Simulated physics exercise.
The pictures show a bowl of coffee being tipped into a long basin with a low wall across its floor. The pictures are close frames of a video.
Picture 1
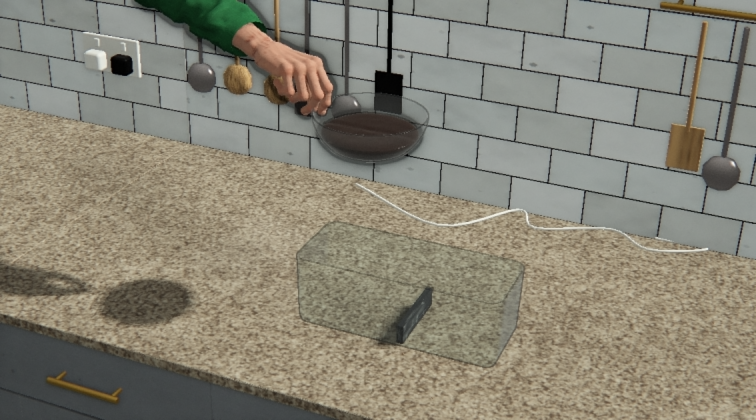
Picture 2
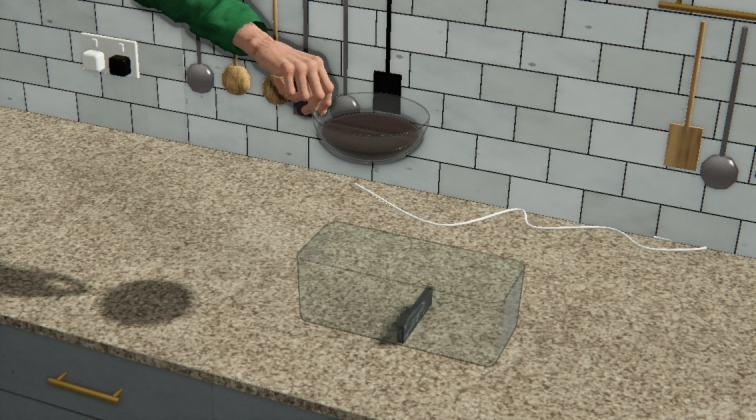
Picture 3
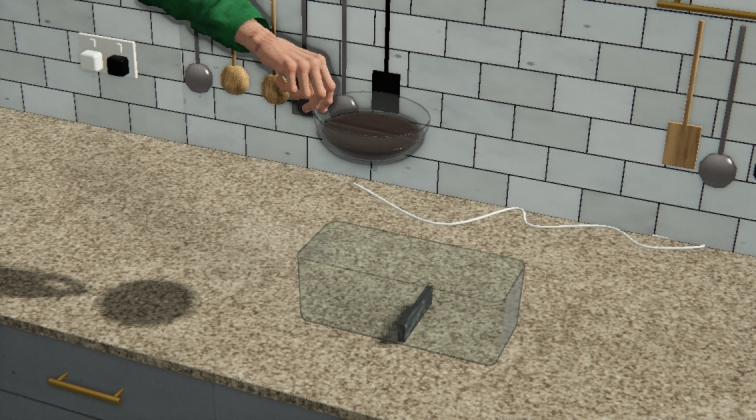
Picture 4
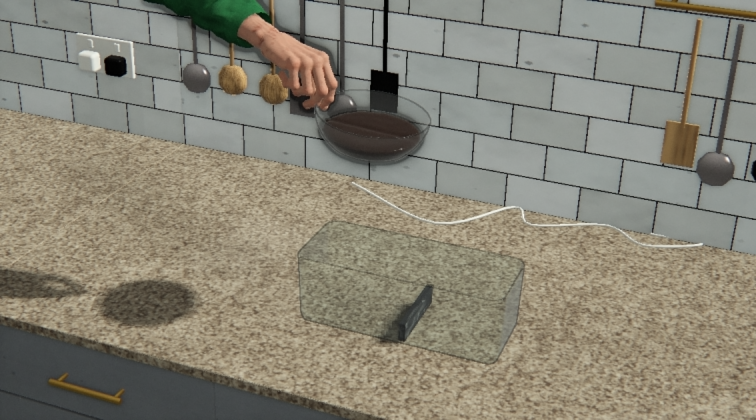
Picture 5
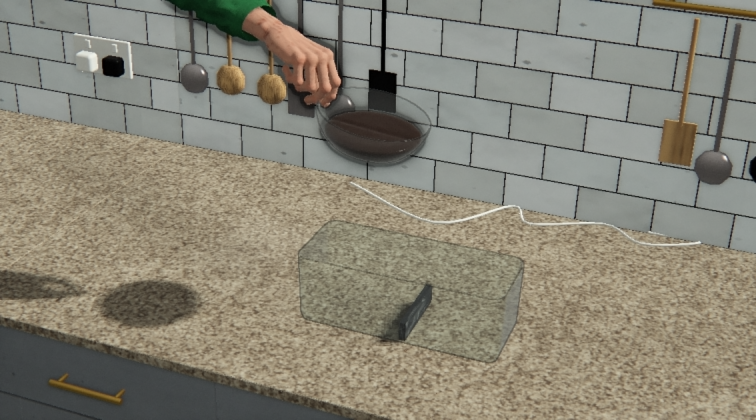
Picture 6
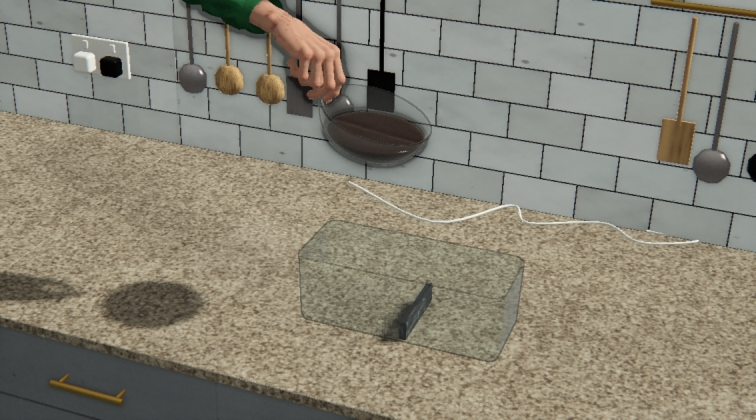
Hand in a green sleeve slowly tilting a clear bowl of dark liquid above a transparent basin on a speckled kitchen counter.
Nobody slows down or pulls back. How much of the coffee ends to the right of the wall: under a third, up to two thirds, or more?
In the end over two thirds is right of the wall.
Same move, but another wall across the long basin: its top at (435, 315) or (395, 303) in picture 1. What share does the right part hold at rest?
In turn 60 and 85 in a hundred.
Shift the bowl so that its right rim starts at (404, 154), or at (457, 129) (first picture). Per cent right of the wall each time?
The first gives 65 %, the second 85 %.
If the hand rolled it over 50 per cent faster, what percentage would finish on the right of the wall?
About 70 per cent.
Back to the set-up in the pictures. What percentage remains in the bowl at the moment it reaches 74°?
Close to 25 per cent.
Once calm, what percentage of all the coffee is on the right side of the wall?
Close to 75 per cent.
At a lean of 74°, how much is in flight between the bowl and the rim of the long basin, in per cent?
About 65 per cent.
A moment on, the tilt is 74° and 26 per cent is still to pour, 0 is left of the wall and 9 right of it.
Next, the tilt is 99° and 1 per cent is still to pour, 13 is left of the wall and 76 right of it.
Then the tilt is 100° and 0 per cent is still to pour, 20 is left of the wall and 77 right of it.
Later the tilt is 100° and 0 per cent is still to pour, 20 is left of the wall and 77 right of it.
Finally, 20 per cent lies left of the wall, 77 right of it and 3 outside.
